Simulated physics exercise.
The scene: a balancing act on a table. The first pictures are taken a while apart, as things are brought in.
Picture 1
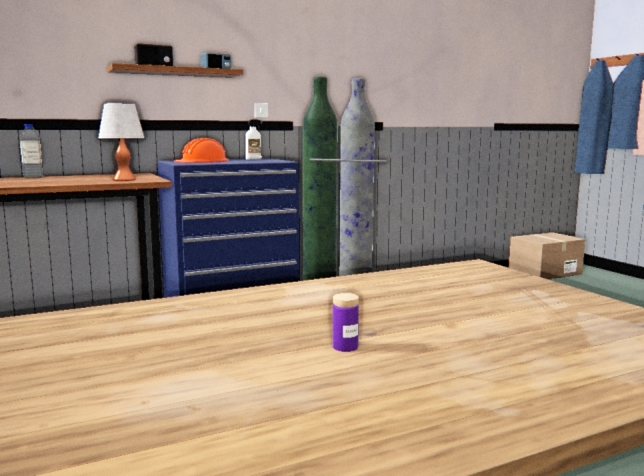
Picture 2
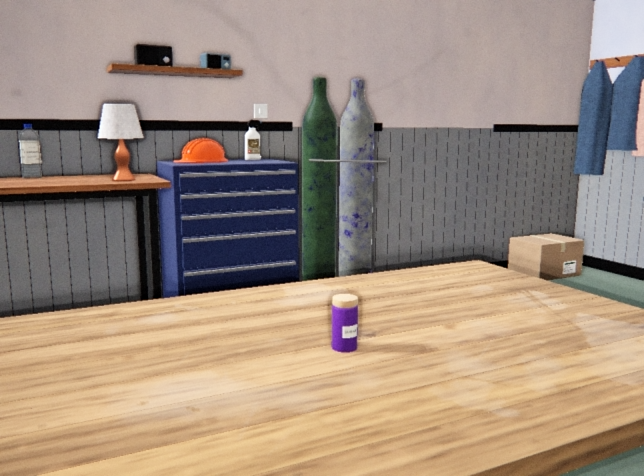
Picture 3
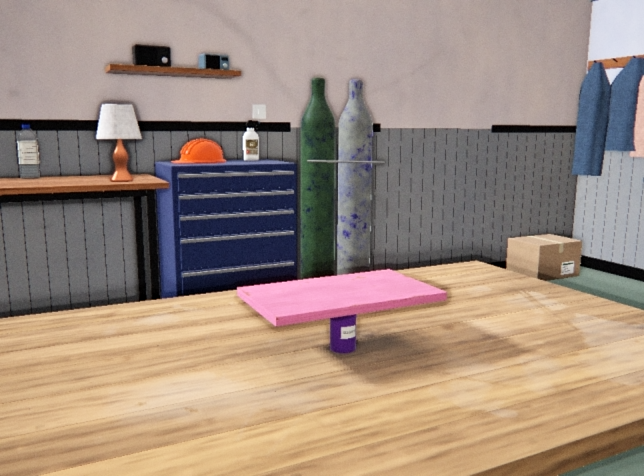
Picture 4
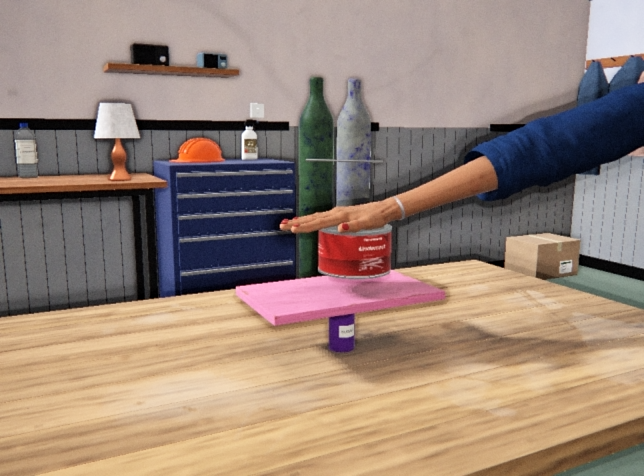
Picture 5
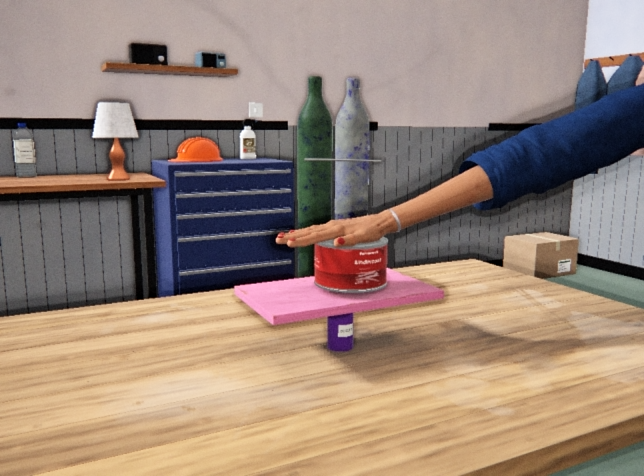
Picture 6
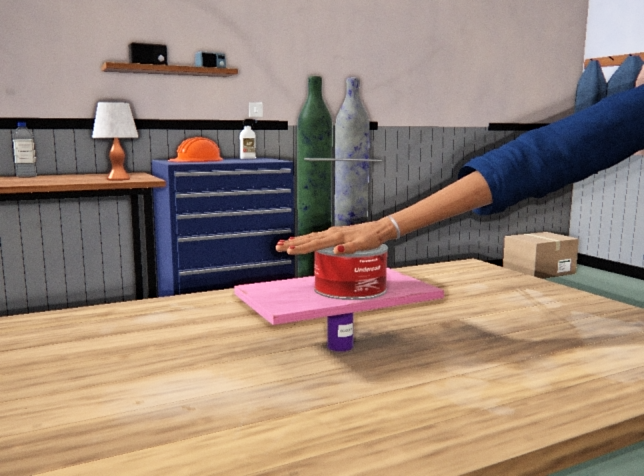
The footage shows a small purple jar on a wooden table, then a pink board resting across its top, before a blue-sleeved arm reaches in from the right and lowers a red tub onto the board, keeping hold of it.
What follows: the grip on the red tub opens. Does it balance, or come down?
The stack stays up.
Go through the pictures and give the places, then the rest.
In the first frame, the last thing is not in view yet.
In the second frame, the last thing is not in view yet.
In the third frame, the last thing is not in view yet; pink board (341, 294).
In the fourth frame, on its way; red tub (355, 248); pink board (340, 293).
In the fifth frame, on its way; red tub (351, 261); pink board (338, 292).
In the sixth frame, set down, still held; red tub (350, 268); pink board (338, 292).
Then, 0.70 s later than the last frame, all is still.
Then, 1.70 s later than the last frame, red tub resting near (351, 269).
When it is over, all 3 as before. End places, in pixels of the last picture, red tub near (351, 269). The stack keeps its balance.
